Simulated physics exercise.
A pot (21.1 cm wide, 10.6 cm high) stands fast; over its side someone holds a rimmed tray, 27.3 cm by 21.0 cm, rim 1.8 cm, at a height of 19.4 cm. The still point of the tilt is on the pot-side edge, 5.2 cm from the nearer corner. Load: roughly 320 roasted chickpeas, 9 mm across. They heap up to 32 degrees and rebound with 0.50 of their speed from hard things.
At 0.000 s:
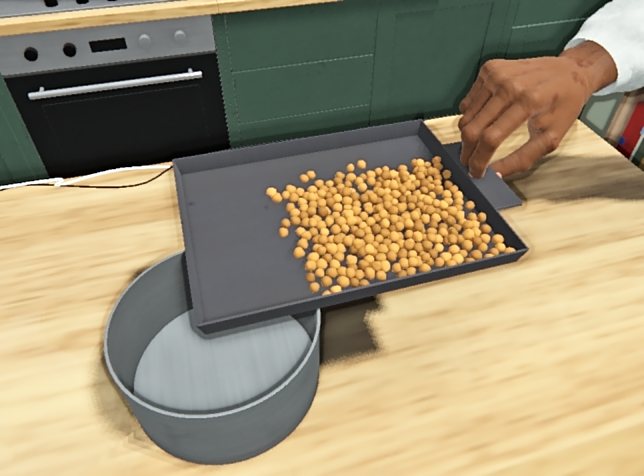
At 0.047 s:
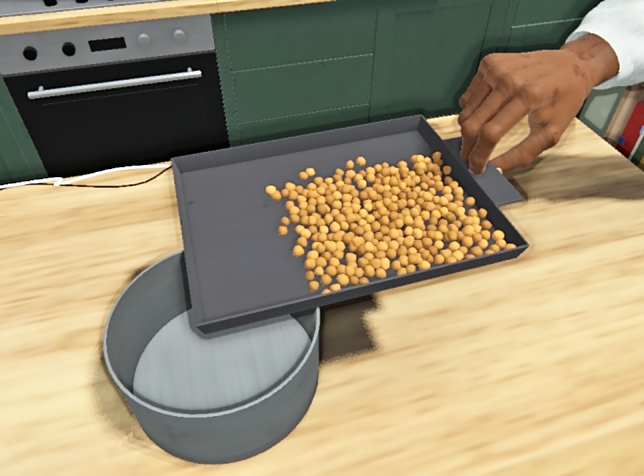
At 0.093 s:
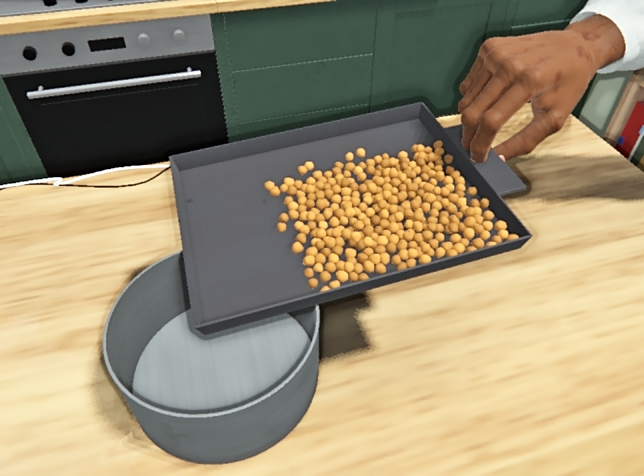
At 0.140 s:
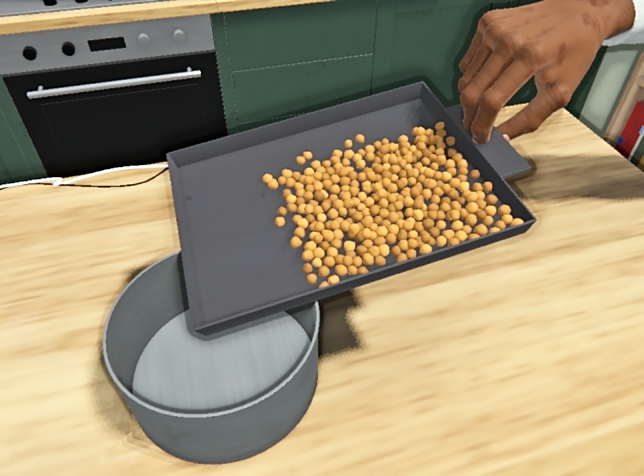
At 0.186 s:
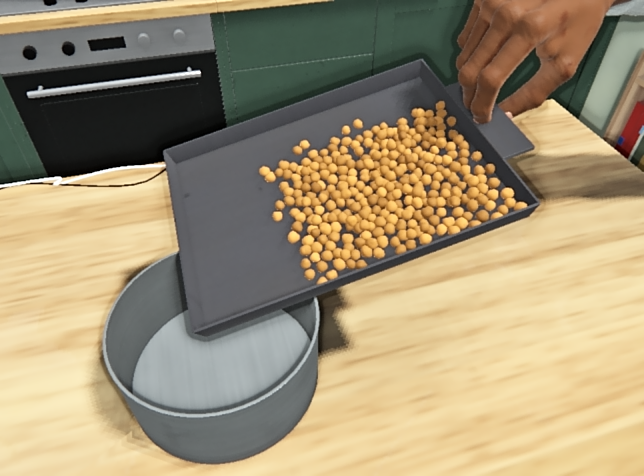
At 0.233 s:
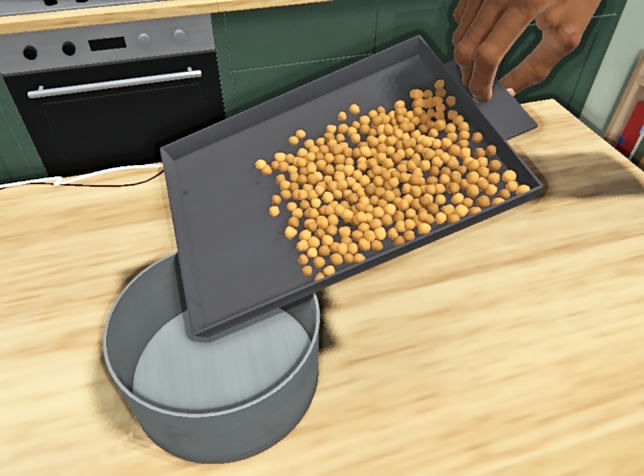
On a light wooden kitchen counter, a hand held a dark tray of roasted chickpeas partly over a round grey pot, then raised the tray's right side, tilting it toward the pot.
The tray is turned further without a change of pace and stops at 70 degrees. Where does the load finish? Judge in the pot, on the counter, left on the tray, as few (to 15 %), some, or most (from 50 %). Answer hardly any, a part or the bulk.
Pot: A part, counter: A part, tray: A part.
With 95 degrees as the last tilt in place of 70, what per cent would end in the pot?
It would be near 65 per cent.
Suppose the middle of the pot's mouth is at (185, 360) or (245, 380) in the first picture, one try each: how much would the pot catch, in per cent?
About 60 and 40 per cent.
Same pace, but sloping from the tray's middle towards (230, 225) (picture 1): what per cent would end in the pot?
Some 35 per cent.
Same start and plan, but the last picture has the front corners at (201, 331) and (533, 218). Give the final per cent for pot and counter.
Pot 20, counter 40.
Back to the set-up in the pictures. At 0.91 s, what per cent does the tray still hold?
Some 40 per cent of the load.
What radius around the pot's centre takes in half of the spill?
Roughly 24 cm.
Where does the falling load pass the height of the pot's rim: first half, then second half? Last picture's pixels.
First near (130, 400), later near (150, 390).
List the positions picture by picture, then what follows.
Tray tilt 0 degrees, front corners at (202, 320) and (522, 247); middle of the pieces at (386, 217); pot at (215, 317), in the first picture.
Tray tilt 1 degrees, front corners at (201, 320) and (522, 243); middle of the pieces at (386, 214), in the second picture.
Tray tilt 4 degrees, front corners at (200, 321) and (525, 233), lowest corner left front; middle of the pieces at (386, 207), in the third picture.
Tray tilt 9 degrees, front corners at (199, 323) and (529, 218), lowest corner left front; middle of the pieces at (386, 196), in the fourth picture.
Tray tilt 14 degrees, front corners at (197, 325) and (532, 201), lowest corner left front; middle of the pieces at (384, 183), in the fifth picture.
Tray tilt 19 degrees, front corners at (197, 328) and (534, 184), lowest corner left front; middle of the pieces at (382, 171); pot at (214, 316). The tray's pace is about 110 degrees a second, in the sixth picture.
After 0.47 s, tilt 45 degrees; the tray holds 100 %, the pot 0 %.
After 0.63 s, tilt 63 degrees; the tray holds 95 %, the pot 0 %.
After 0.91 s, tilt 70 degrees; the tray holds 40 %, the pot 20 %.
At rest (1.8 s), pot 30 %, counter 35 %, tray 35 %.
